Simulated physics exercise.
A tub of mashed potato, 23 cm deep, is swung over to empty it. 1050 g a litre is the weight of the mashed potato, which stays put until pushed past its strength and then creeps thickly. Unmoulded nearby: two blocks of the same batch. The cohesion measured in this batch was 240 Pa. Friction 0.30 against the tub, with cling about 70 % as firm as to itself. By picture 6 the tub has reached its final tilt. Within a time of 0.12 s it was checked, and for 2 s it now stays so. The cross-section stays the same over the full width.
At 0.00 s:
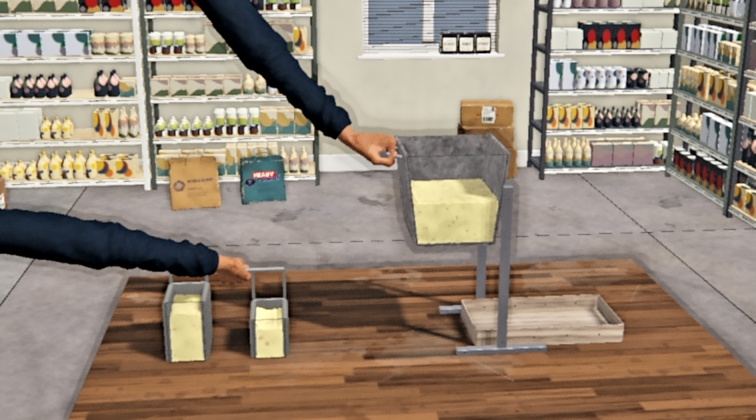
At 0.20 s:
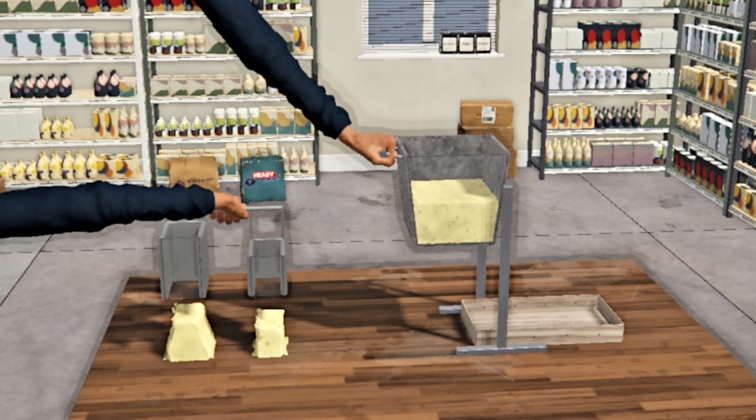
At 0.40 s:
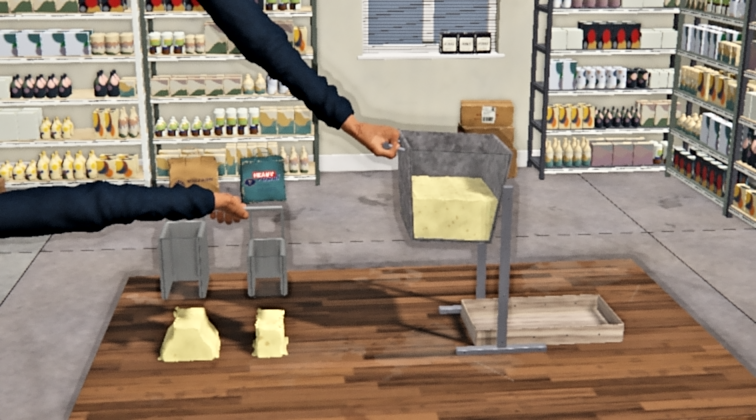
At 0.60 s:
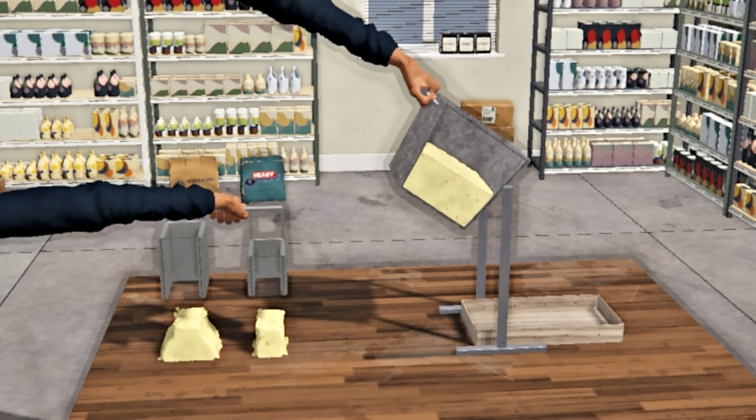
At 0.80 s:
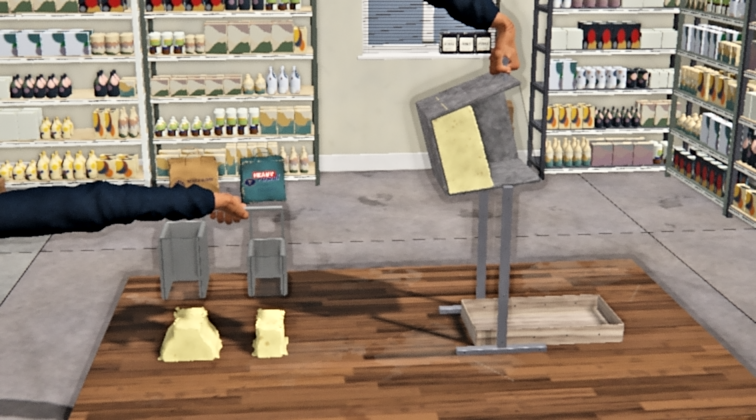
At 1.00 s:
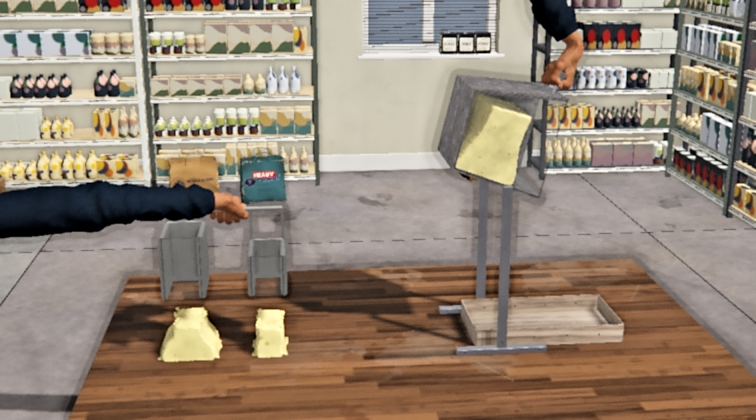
Hands lifting moulds off two pale yellow blocks, which slump slightly, then swinging a grey tub of mashed potato over to the right.
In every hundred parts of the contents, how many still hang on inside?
About 0 in every hundred.
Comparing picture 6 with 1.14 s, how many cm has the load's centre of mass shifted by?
Measured shift, roughly 10 cm.
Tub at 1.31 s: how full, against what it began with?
The tub holds some 35 % at that moment.
After 1.14 s, the tub is at 104 degrees and holds 82 %.
After 1.31 s, the tub is at 104 degrees and holds 37 %.
After 1.48 s, the tub is at 104 degrees and holds 12 %.
After 1.65 s, the tub is at 104 degrees and holds 0 %.
After 3.00 s, the tub is at 104 degrees and holds 0 %.
